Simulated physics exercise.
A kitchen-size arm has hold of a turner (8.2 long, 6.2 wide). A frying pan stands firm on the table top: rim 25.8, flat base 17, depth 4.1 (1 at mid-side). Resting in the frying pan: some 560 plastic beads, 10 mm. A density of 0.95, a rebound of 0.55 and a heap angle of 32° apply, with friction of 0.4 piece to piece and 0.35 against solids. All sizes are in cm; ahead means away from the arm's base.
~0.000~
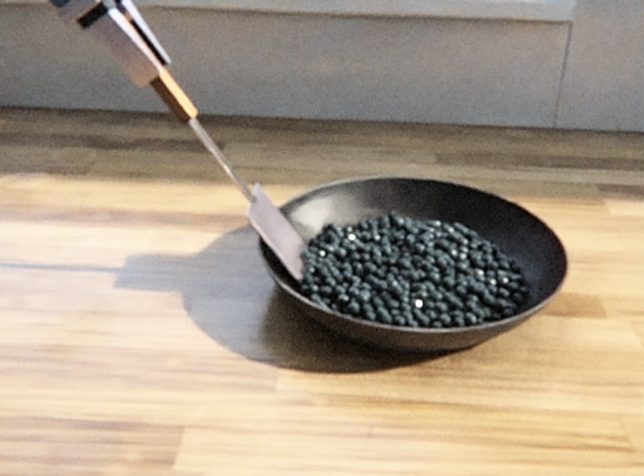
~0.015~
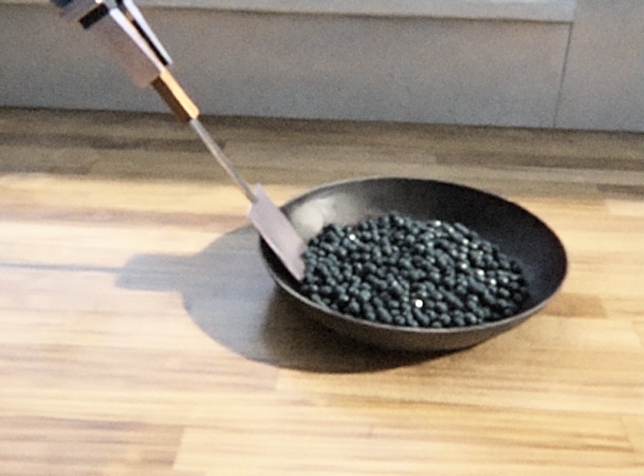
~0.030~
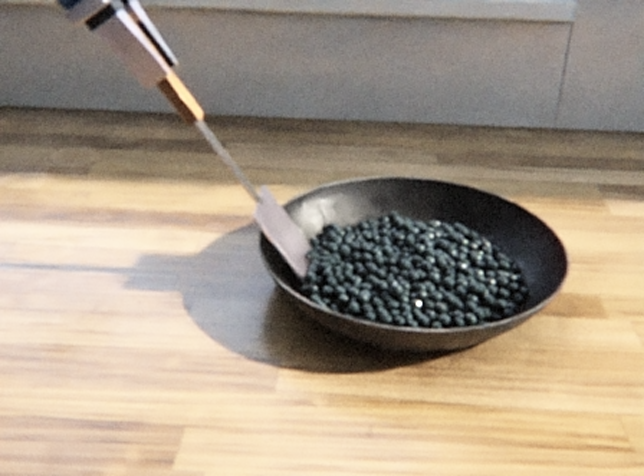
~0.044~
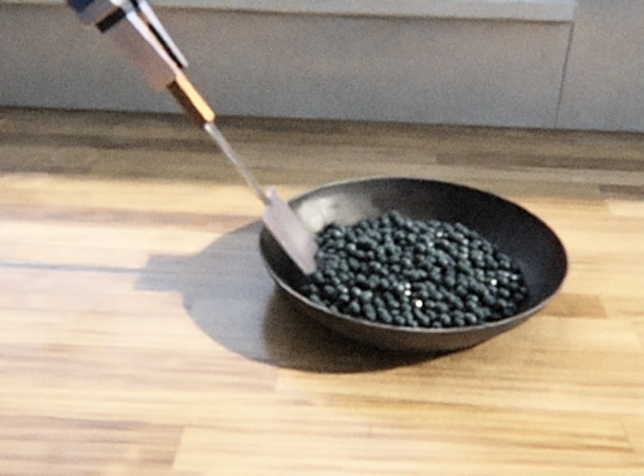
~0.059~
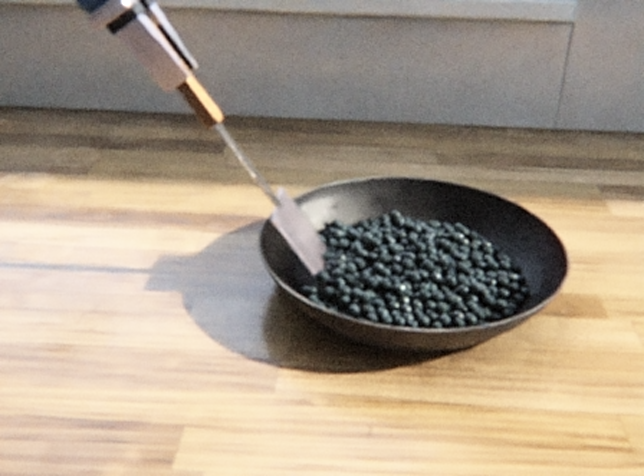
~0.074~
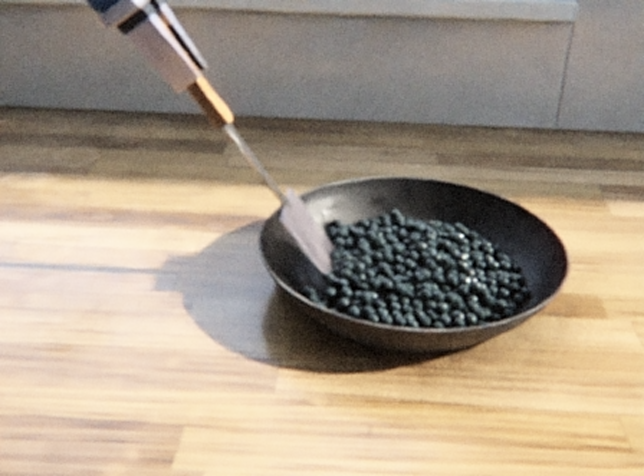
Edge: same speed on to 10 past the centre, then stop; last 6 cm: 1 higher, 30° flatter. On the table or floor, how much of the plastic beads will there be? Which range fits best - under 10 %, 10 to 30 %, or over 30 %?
The range that fits: Under 10 %.
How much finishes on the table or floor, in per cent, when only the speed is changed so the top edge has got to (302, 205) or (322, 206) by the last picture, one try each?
Near 15 per cent in the first try and near 15 per cent in the second.
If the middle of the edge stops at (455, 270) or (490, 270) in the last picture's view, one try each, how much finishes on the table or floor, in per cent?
I'd say some 0 per cent, then some 0 per cent.
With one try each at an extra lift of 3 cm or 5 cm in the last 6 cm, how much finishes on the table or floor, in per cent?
I'd say close to 10 percent for the first and close to 5 percent for the second.
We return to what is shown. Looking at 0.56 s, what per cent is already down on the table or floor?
It works out to about 5 in a hundred.
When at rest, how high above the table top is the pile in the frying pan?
Height at rest: Roughly 5.0 cm.
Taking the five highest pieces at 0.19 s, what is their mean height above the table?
They are around 4 cm up.
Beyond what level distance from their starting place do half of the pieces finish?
About 2 cm.
By 0.19 s, sloping 55°, highest piece 4 above the table; 559 in the frying pan.
By 0.30 s, sloping 45°, highest piece 4 above the table; 559 in the frying pan.
By 0.56 s, sloping 25°, highest piece 5 above the table; 523 in the frying pan, 34 on the table or floor, 2 on the blade or in flight.
By 1.61 s, sloping 25°, highest piece 5 above the table; 522 in the frying pan, 37 on the table or floor.
Final count, 522 in the frying pan, 37 on the table or floor. That is 7 % on the table or floor.
